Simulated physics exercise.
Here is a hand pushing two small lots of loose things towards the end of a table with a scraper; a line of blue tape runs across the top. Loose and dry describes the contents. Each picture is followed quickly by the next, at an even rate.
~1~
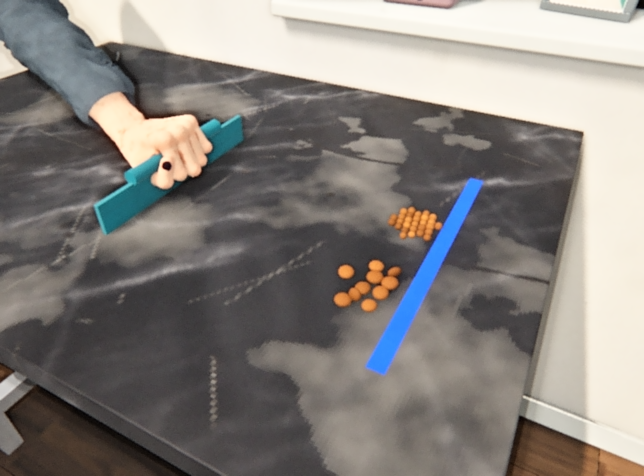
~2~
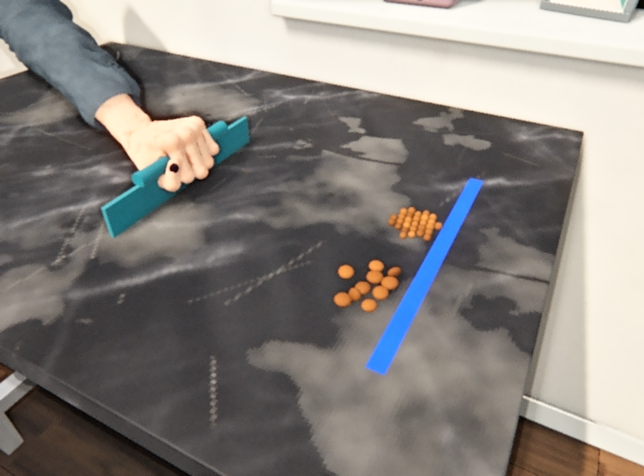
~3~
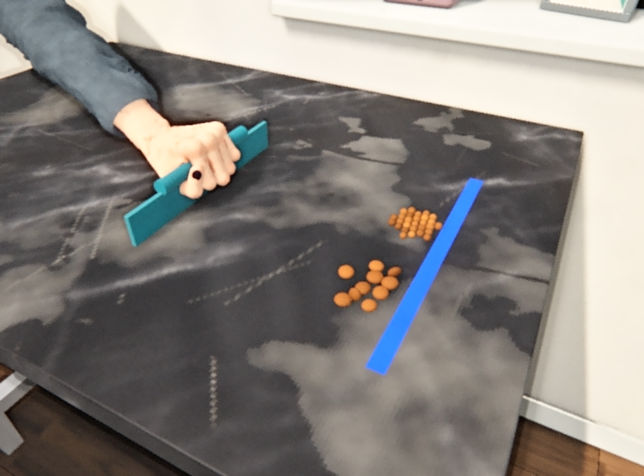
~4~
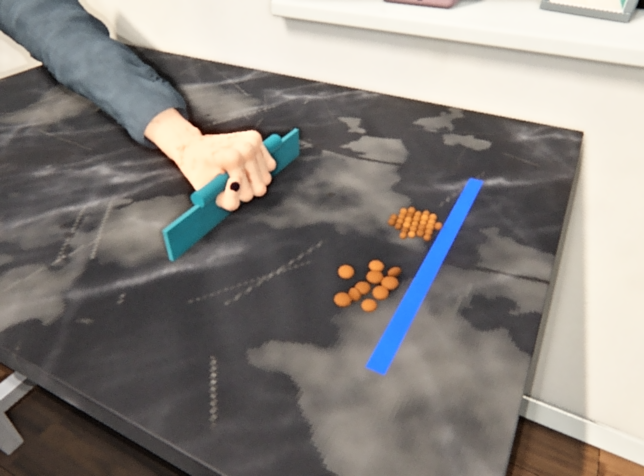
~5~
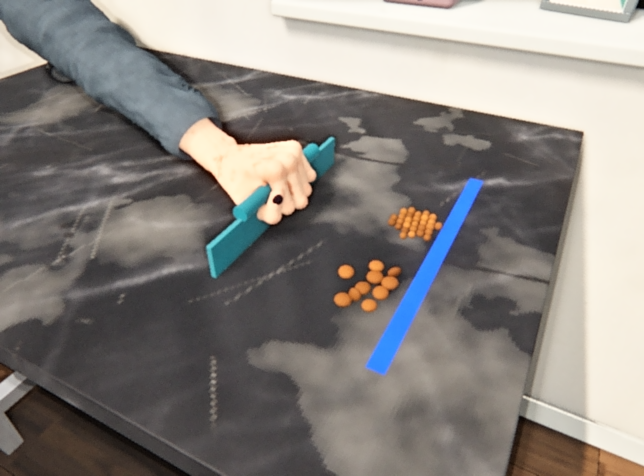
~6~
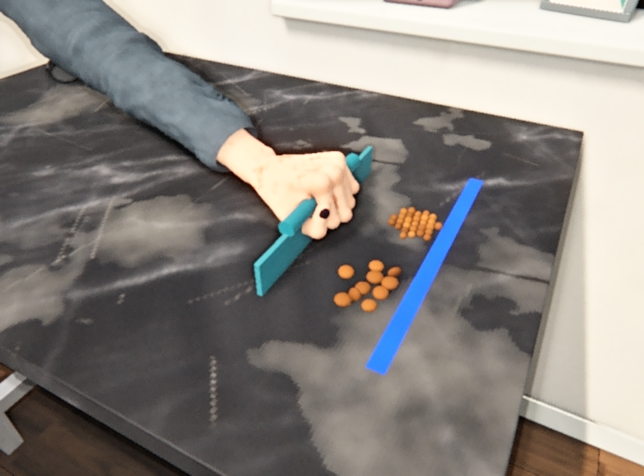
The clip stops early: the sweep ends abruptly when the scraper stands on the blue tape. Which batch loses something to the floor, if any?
Once it settles, the front batch has some of it go over and the back batch has some of it go over.
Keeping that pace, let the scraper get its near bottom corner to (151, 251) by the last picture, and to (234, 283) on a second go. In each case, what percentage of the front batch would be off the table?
0 % and 0 %.
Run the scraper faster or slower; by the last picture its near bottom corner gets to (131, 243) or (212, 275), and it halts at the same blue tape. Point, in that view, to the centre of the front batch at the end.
Try 1: (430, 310); try 2: (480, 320).
Then, 0.09 s on from there, scraper still moving, near (396, 217); front batch all on the table, its front near (399, 284); back batch all on the table, its front near (439, 244).
Then, 0.20 s on from there, scraper stopped at the blue tape; front batch all on the table, its front near (490, 350); back batch all on the table, its front near (538, 300).
Then, 0.48 s on from there, scraper stopped at the blue tape; front batch near half over the edge; back batch the whole lot over the edge.
In the end, scraper stopped at the blue tape; front batch near half over the edge; back batch the whole lot over the edge.
